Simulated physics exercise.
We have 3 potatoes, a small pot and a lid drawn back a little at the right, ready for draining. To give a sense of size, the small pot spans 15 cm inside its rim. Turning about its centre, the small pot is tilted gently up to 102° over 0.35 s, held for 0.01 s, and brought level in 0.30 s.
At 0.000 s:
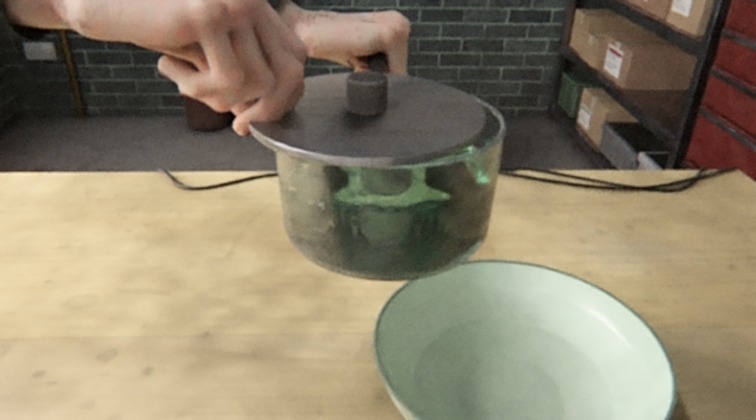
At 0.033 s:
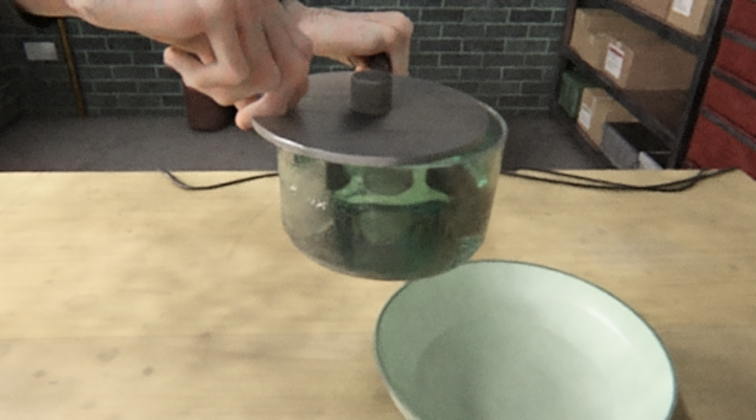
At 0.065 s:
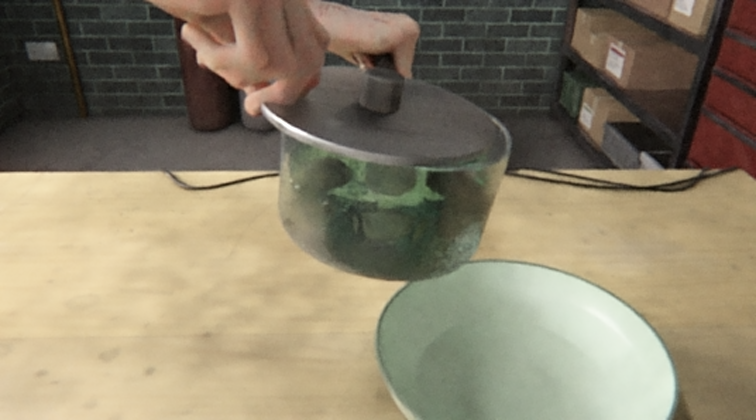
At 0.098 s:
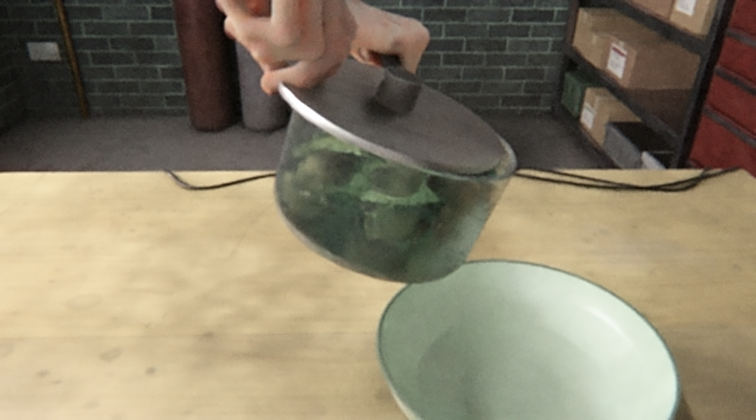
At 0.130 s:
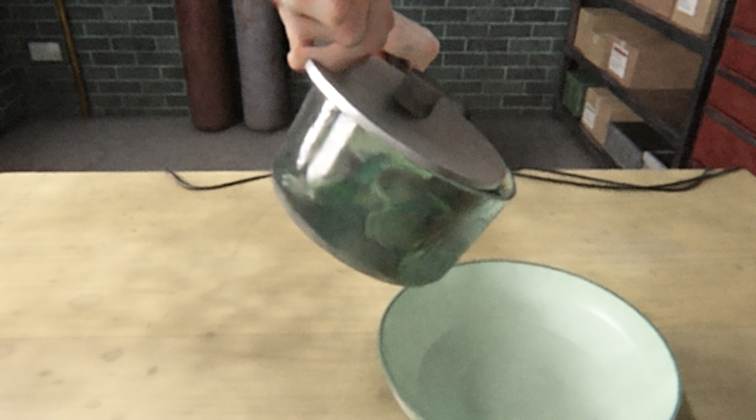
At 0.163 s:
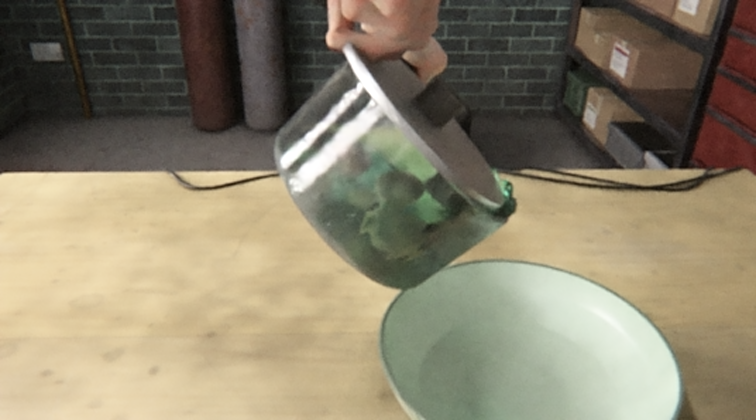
Two hands tilt a lidded glass pot steeply to the right above a pale green bowl.
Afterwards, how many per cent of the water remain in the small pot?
About 59 per cent.
By 0.28 s the tilt is 94° and 84 per cent of the water is still in the small pot.
By 0.38 s the tilt is 101° and 72 per cent of the water is still in the small pot.
By 0.47 s the tilt is 73° and 62 per cent of the water is still in the small pot.
By 0.57 s the tilt is 21° and 59 per cent of the water is still in the small pot.
At rest 59 per cent of the water is still in the small pot.
